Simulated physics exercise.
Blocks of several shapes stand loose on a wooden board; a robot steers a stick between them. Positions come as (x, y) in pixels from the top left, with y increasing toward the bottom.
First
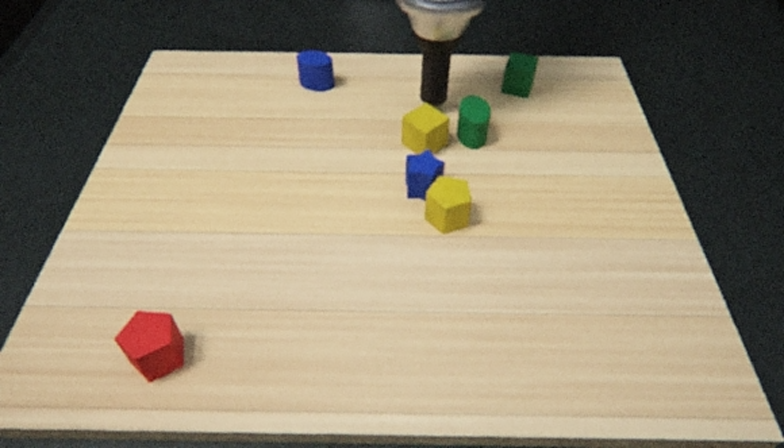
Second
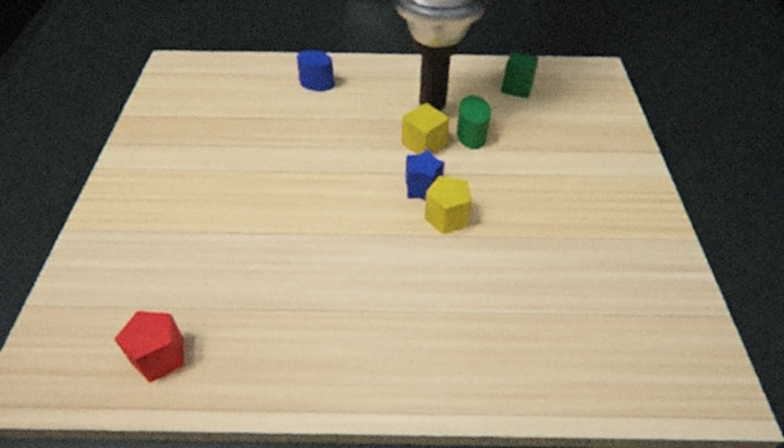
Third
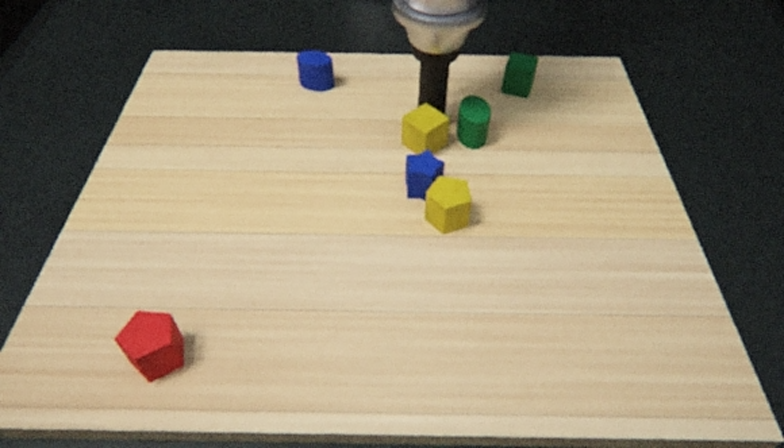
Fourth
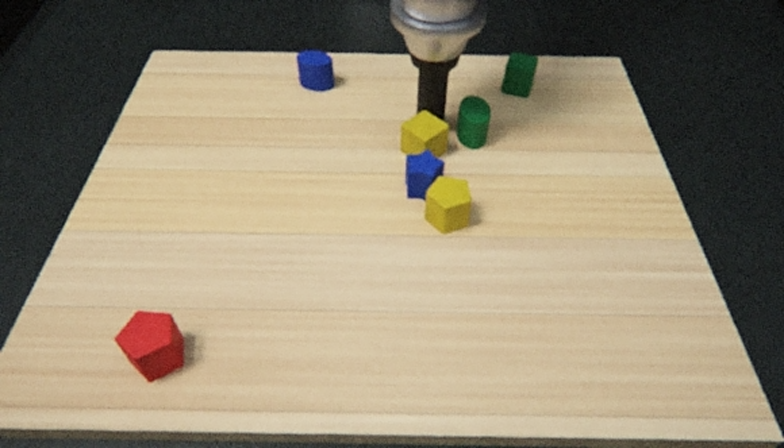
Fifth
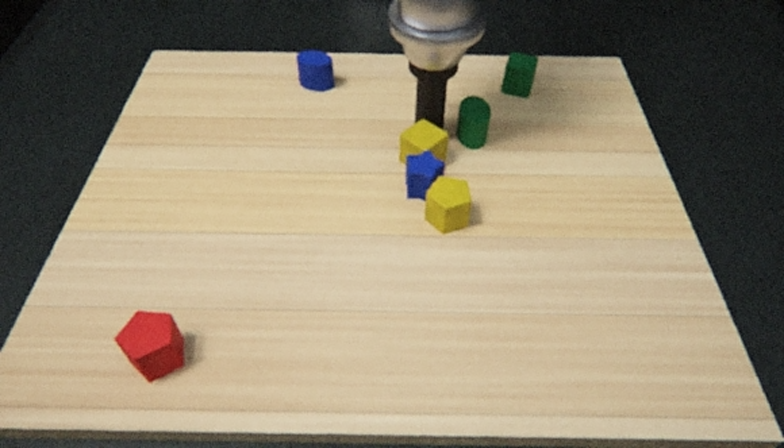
A black stick held by a robot moved slowly down the wooden board and nudged the yellow cube a short way toward the blue star, while the other blocks around them stayed still.
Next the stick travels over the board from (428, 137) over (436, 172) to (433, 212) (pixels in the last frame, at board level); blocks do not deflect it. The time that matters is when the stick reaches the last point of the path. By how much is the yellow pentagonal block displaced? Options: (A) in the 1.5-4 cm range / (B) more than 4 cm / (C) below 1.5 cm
A - in the 1.5-4 cm range.
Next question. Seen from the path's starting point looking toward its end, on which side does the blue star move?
It goes toward the right-hand side.
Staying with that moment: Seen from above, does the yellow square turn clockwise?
Yes, that is what happens.
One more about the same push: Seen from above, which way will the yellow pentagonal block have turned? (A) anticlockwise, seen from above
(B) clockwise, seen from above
The answer is A.
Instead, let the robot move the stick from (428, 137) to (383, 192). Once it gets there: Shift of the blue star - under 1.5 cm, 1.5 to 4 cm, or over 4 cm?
Of the three bands, it's over 4 cm.
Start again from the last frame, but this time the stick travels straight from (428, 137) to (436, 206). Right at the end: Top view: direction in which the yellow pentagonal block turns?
Viewed from overhead, the yellow pentagonal block winds up turned anticlockwise.
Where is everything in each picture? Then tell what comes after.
The first frame shows stick's lower end (434, 98); blue star (424, 163); yellow square (426, 117); yellow pentagonal block (450, 191); green oval (475, 108).
The second frame shows stick (433, 104); blocks still.
The third frame shows stick (432, 110); blocks still.
The fourth frame shows stick (430, 118); yellow square (425, 124).
The fifth frame shows stick (429, 126); blue star (424, 163); yellow square (424, 134); yellow pentagonal block (450, 191); green oval (475, 108).
The first path, step by step. One third of the way, stick (436, 150); blue star (416, 184), turned 15° anticlockwise; yellow square (416, 156), turned 35° clockwise; yellow pentagonal block (452, 195).
Two thirds of the way, stick (437, 175); blue star (404, 198), turned 45° anticlockwise; yellow square (404, 169), turned 90° clockwise; yellow pentagonal block (452, 195), turned 10° anticlockwise.
At the end, stick (434, 202); blue star (398, 204), turned 60° anticlockwise; yellow square (398, 176), turned 135° clockwise; yellow pentagonal block (458, 208), turned 45° anticlockwise; green oval still.
